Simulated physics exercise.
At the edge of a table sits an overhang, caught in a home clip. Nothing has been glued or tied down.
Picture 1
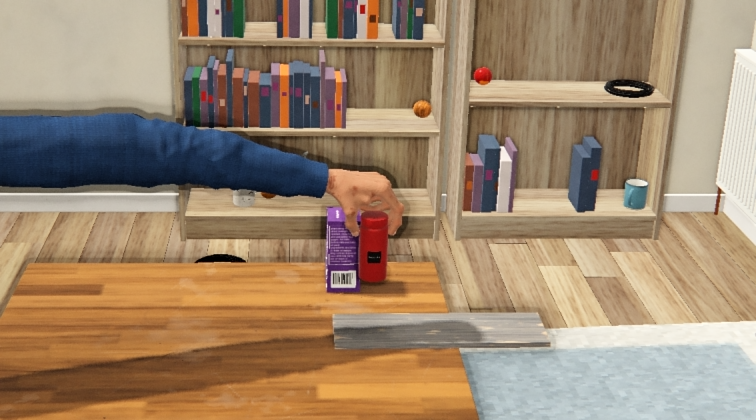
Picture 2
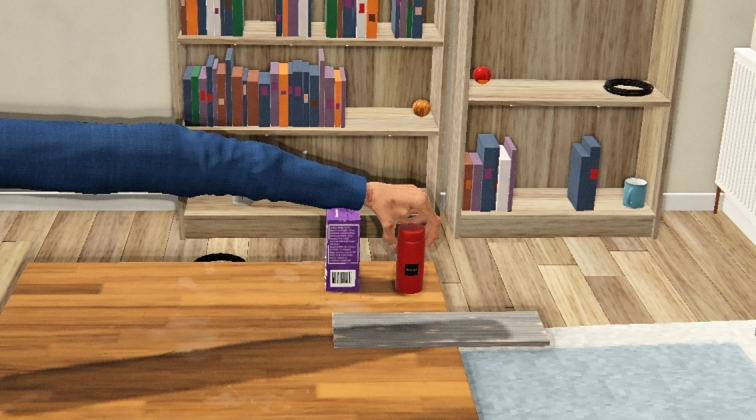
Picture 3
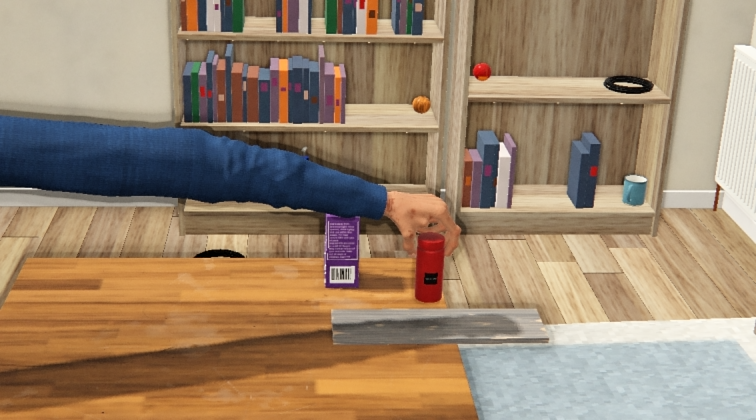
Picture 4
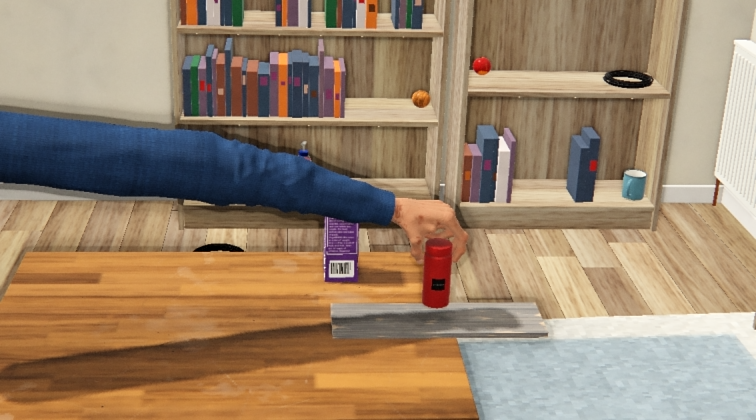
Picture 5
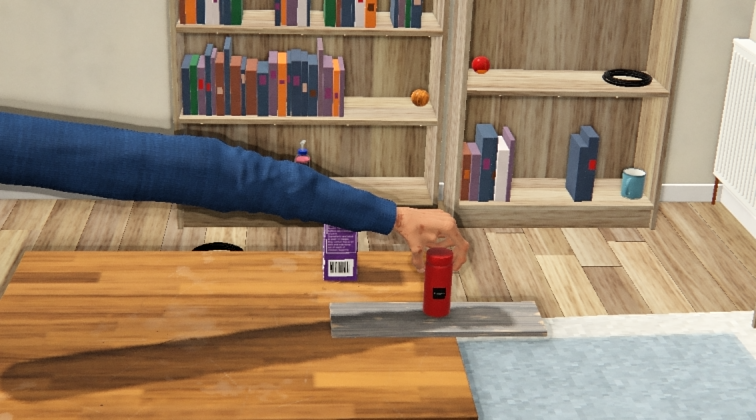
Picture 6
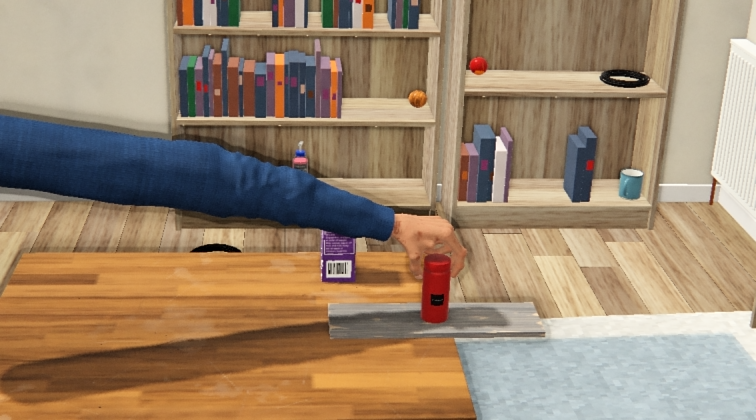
The clip opens with a hand in a blue sleeve holding a red container beside a purple carton at the back of a wooden table. The hand carries the container right, away from the carton, then brings it forward and lowers it onto a gray plank overhanging the table's edge, still touching its top.
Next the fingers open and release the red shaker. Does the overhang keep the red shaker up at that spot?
Watch it - it stays in place the whole time.
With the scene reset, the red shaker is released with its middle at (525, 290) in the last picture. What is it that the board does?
It falls.
Then, 0.80 s later than the last frame, all is still.
Then, 1.80 s later than the last frame, red shaker resting near (436, 289).
When it is over, all 3 as before. End places, in pixels of the last picture, red shaker near (436, 288). The board keeps its balance.
